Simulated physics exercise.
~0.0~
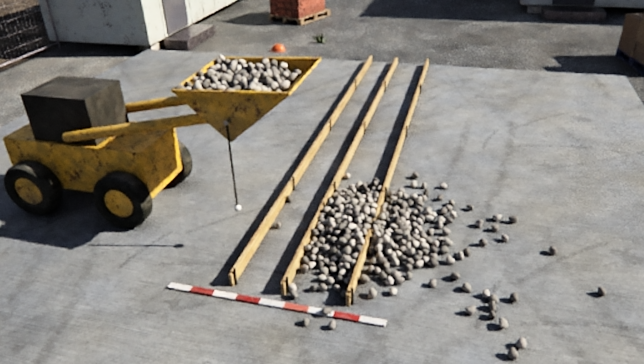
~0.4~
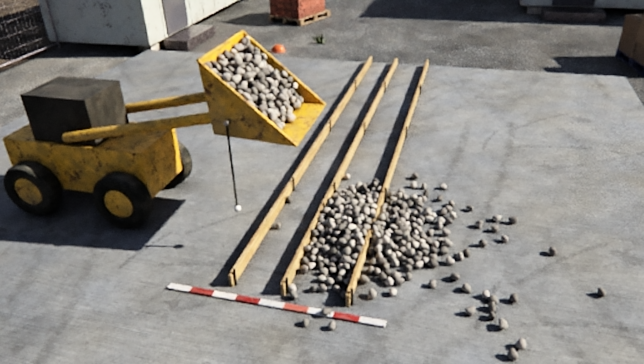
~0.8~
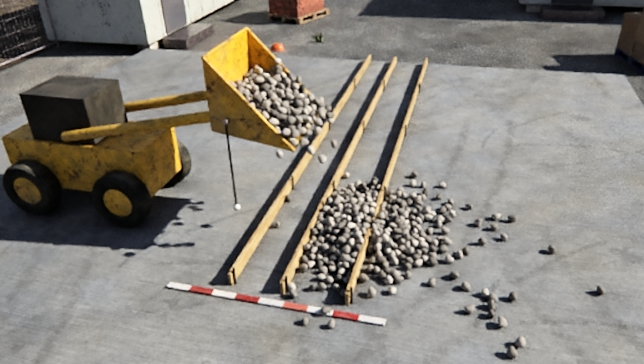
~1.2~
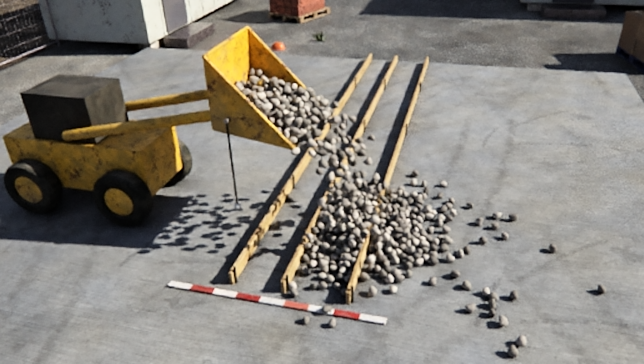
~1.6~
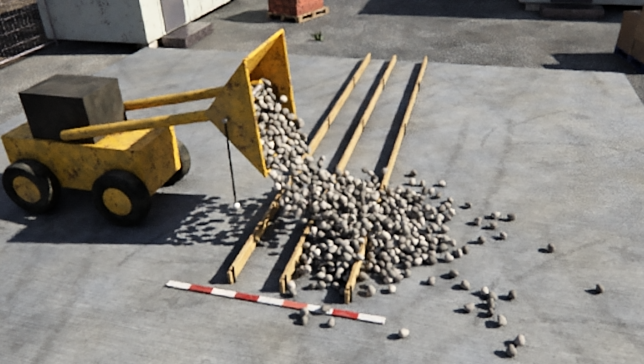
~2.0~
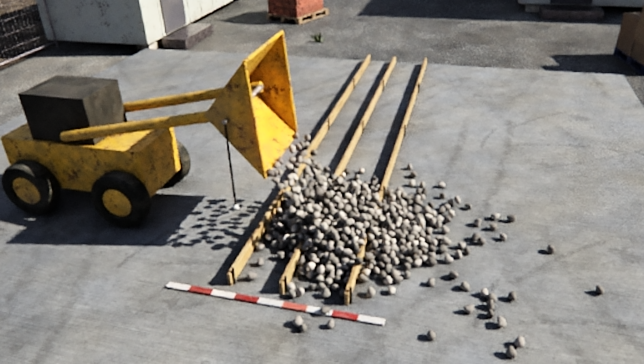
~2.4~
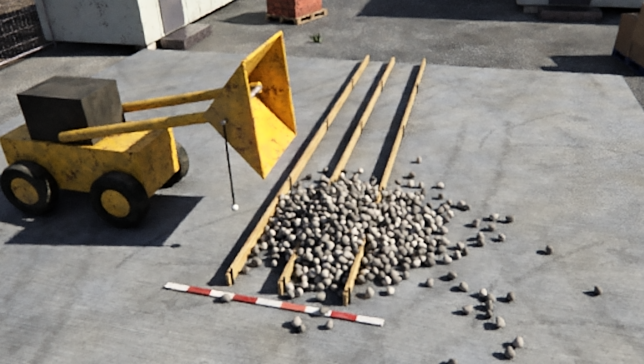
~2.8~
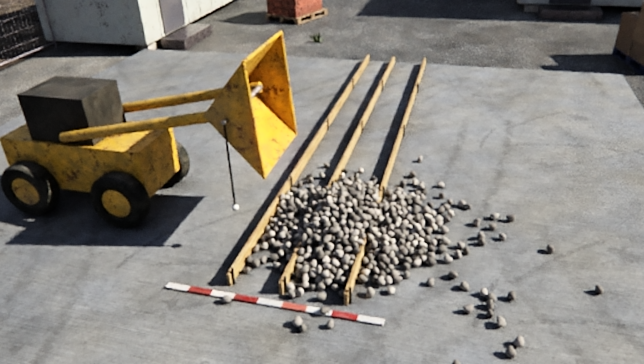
A yellow loader with black wheels and a dark box on its back stands at the left of a sunlit grey yard, its raised bucket full of grey stones, seen from above. Three wooden boards run across the floor beside it, with stones already heaped around the right-hand two and scattered beyond, near a red and white striped bar. The bucket tips partway and stones begin to slide over its lip, spilling across the nearest board. It then tips steeply and empties. The stones settle into one broader heap spanning the boards, and the empty bucket stays tilted.
